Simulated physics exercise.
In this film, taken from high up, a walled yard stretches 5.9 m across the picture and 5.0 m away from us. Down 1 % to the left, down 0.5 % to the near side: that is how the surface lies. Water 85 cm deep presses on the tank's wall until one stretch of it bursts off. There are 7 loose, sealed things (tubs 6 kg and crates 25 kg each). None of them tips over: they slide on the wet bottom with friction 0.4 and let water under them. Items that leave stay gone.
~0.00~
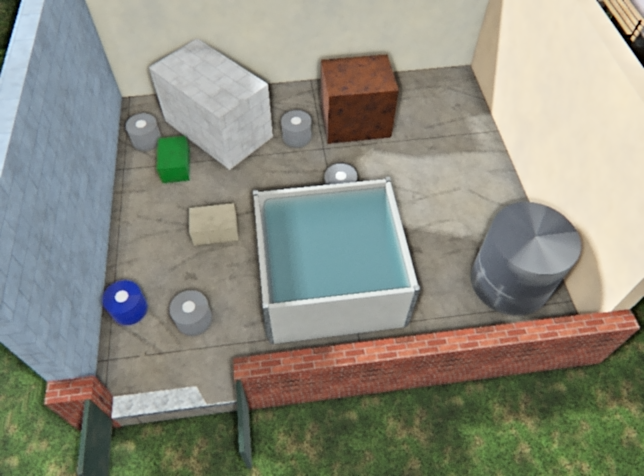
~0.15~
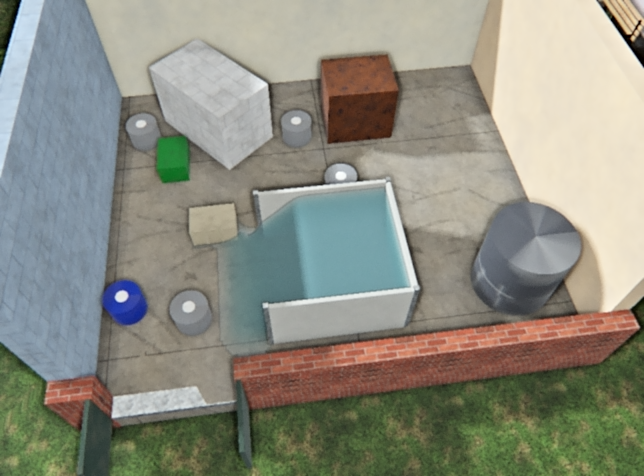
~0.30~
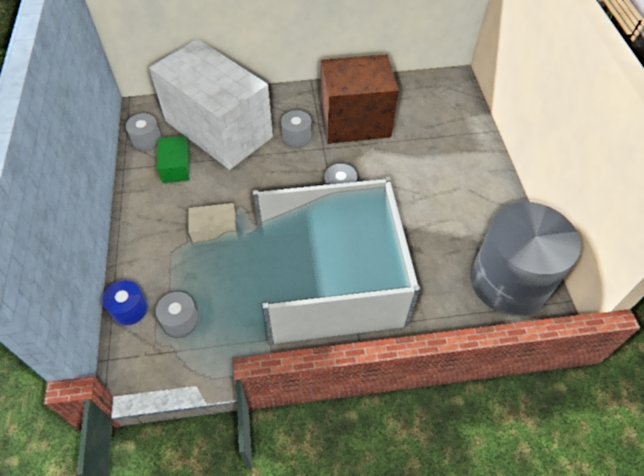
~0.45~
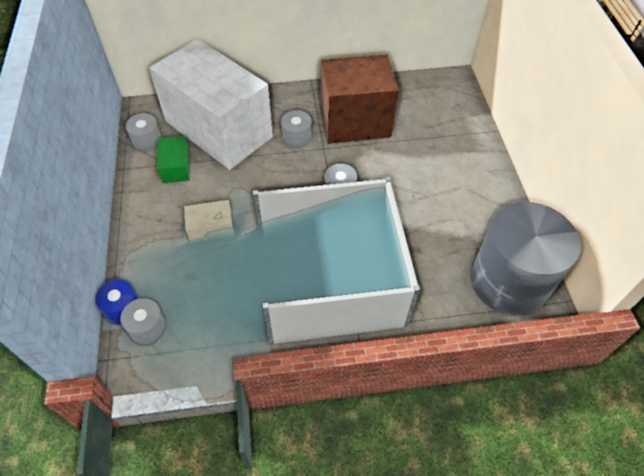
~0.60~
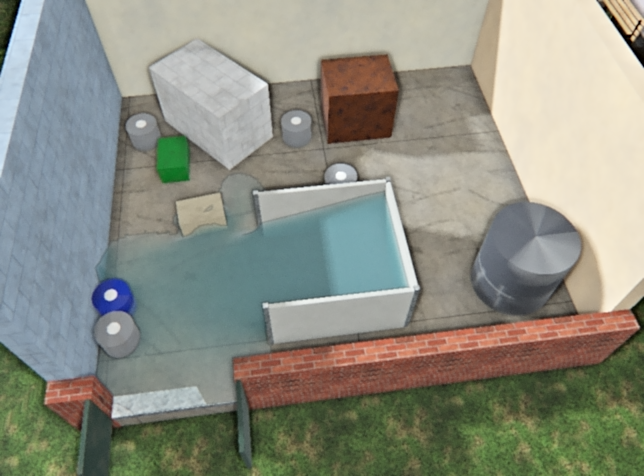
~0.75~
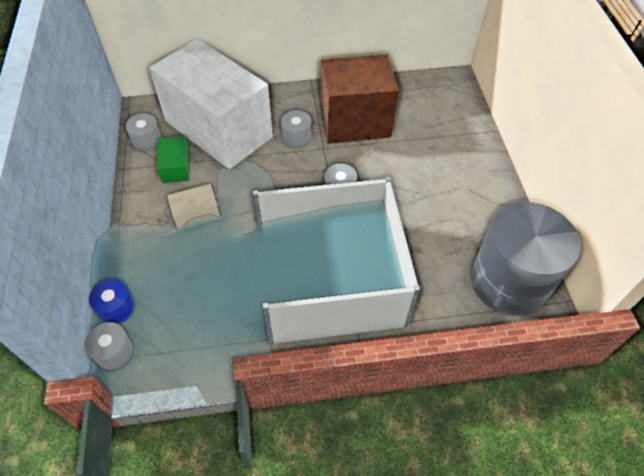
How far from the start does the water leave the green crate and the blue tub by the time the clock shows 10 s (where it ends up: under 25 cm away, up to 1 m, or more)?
Result: The green crate glides a long stretch; the blue tub glides a long stretch.
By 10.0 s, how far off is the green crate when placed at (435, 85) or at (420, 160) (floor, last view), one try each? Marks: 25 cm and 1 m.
Try one, it keeps its spot; try two, it keeps its spot.
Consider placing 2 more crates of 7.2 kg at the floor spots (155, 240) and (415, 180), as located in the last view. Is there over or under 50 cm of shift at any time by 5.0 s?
As asked, in order: Clear of the mark; shy of the mark.
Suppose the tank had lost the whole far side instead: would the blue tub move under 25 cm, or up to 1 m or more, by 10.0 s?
The blue tub is swept a long way.
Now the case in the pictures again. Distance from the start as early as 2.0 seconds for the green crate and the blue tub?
About 20 and 80 cm.
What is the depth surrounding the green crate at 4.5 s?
Close to 14 centimetres.
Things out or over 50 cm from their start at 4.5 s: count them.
The number comes to 4.
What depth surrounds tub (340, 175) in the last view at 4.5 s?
About 3 cm.
After 2.0 s the green crate is near (175, 142), 0.2 m from its start, aground; the blue tub is near (133, 348), 0.9 m from its start, afloat; 1 of 7 are out; 2 afloat.
After 4.5 s the green crate is near (215, 167), 0.7 m from its start, afloat; the blue tub has gone out; 2 of 7 are out; 2 afloat.
After 7.0 s the green crate is near (292, 201), 2.0 m from its start, aground; the blue tub has gone out; 2 of 7 are out; 2 afloat.
After 10.0 s the green crate is near (293, 200), 2.0 m from its start, aground; the blue tub has gone out; 2 of 7 are out; 2 afloat.
